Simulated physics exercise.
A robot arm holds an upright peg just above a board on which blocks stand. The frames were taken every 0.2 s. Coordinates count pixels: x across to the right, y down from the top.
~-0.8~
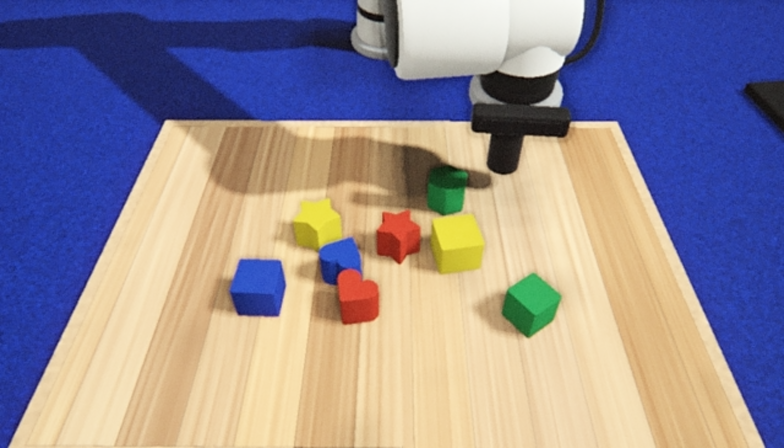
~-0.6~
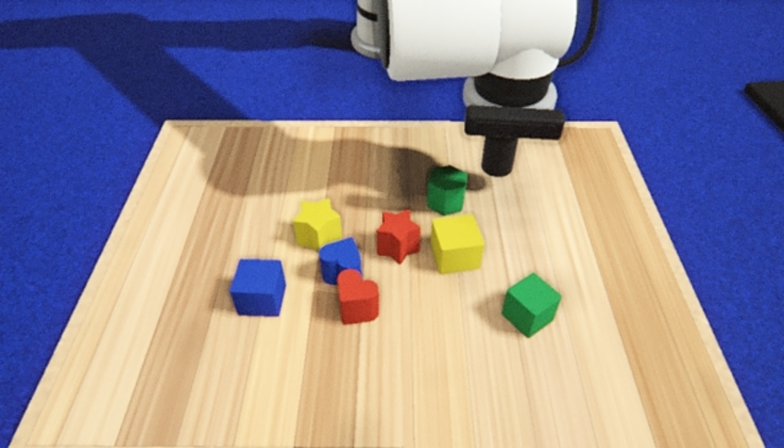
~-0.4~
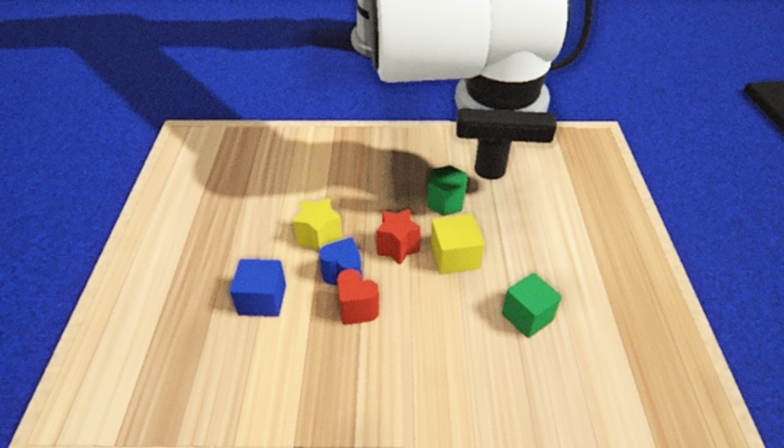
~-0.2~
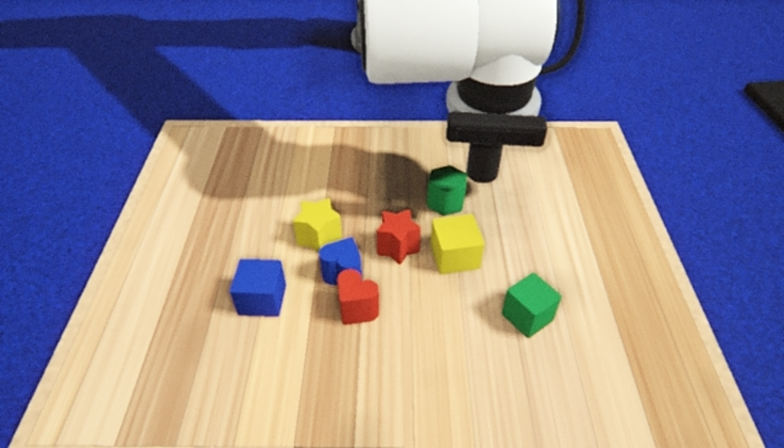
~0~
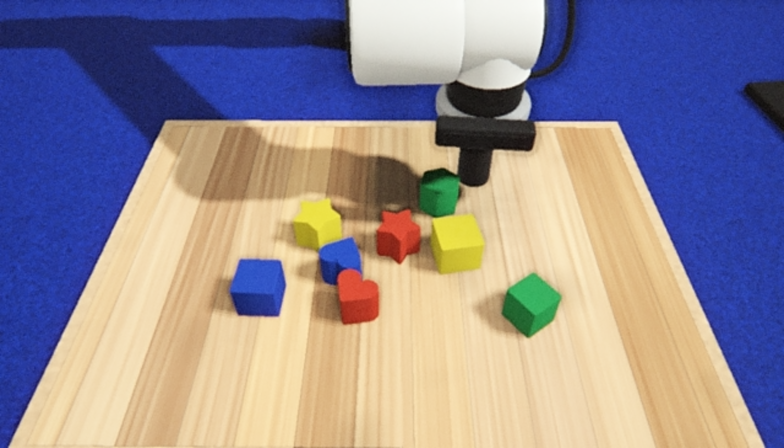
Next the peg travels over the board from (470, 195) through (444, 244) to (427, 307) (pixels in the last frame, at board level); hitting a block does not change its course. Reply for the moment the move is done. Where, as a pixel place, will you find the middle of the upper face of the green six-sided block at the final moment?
So, by the moment the path ends, you'll find the top centre of the green six-sided block at (417, 190).
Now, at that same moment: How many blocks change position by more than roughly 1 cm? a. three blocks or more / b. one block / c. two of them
c (two of them)
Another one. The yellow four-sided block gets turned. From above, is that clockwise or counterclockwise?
My prediction: CCW.
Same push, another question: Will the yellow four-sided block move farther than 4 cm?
Yes, that is what happens.
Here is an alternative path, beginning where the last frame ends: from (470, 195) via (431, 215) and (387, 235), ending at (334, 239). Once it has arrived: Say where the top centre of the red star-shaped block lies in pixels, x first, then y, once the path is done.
Its top face will be centred at roughly (376, 242).
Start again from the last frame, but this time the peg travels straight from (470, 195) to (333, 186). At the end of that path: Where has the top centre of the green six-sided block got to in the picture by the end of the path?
Around pixel (398, 188).
On the path given first. One third of the way, peg (450, 207); green six-sided block (417, 190), turned 65° clockwise.
Two thirds of the way, peg (440, 246); green six-sided block (417, 190), turned 65° clockwise; yellow four-sided block (463, 267), turned 25° anticlockwise.
At the end, peg (428, 289); red star-shaped block still; green six-sided block (417, 190), turned 65° clockwise; yellow four-sided block (474, 289), turned 60° anticlockwise.
